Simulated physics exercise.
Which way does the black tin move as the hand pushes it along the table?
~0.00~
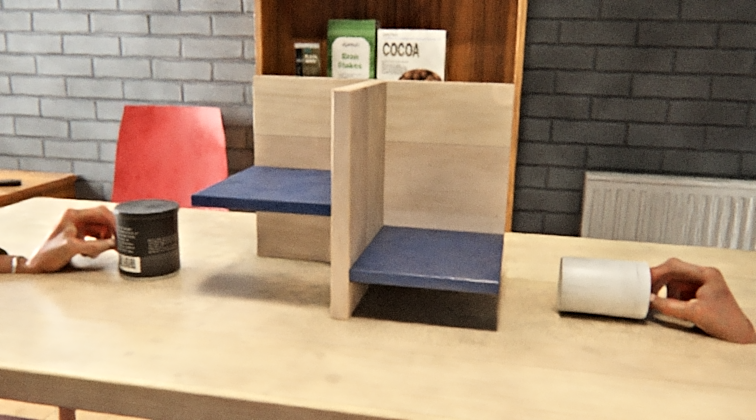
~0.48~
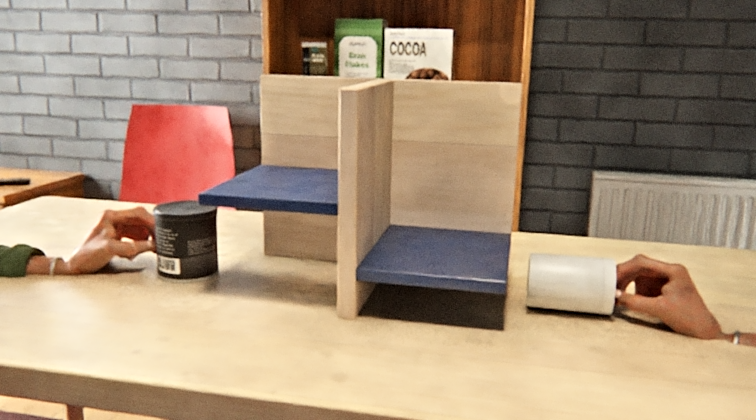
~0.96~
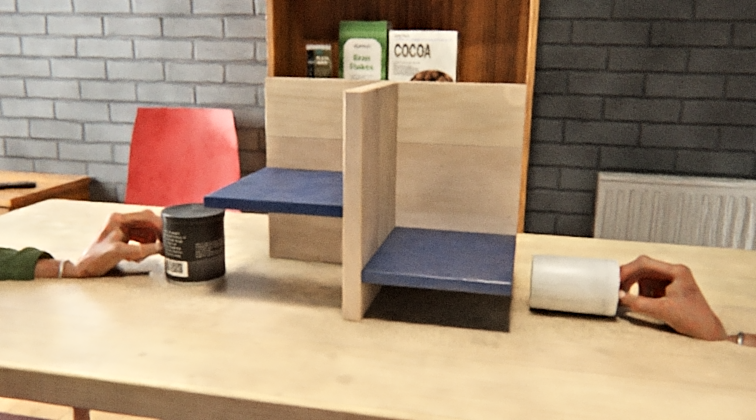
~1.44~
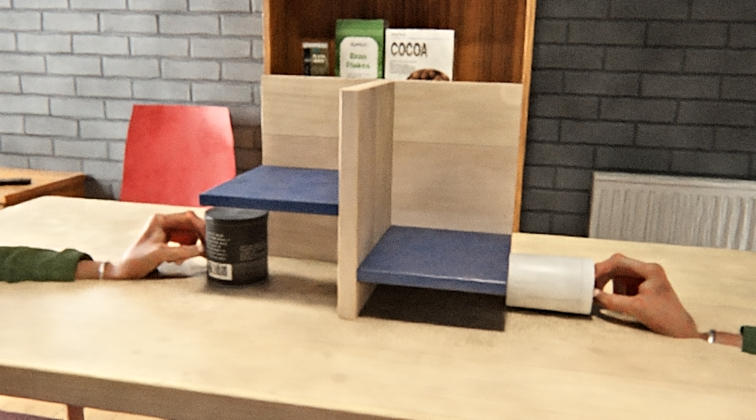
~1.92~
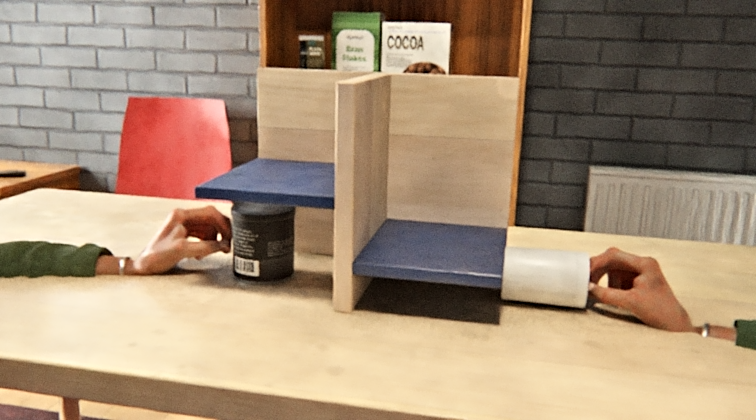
The black tin moves to the right.
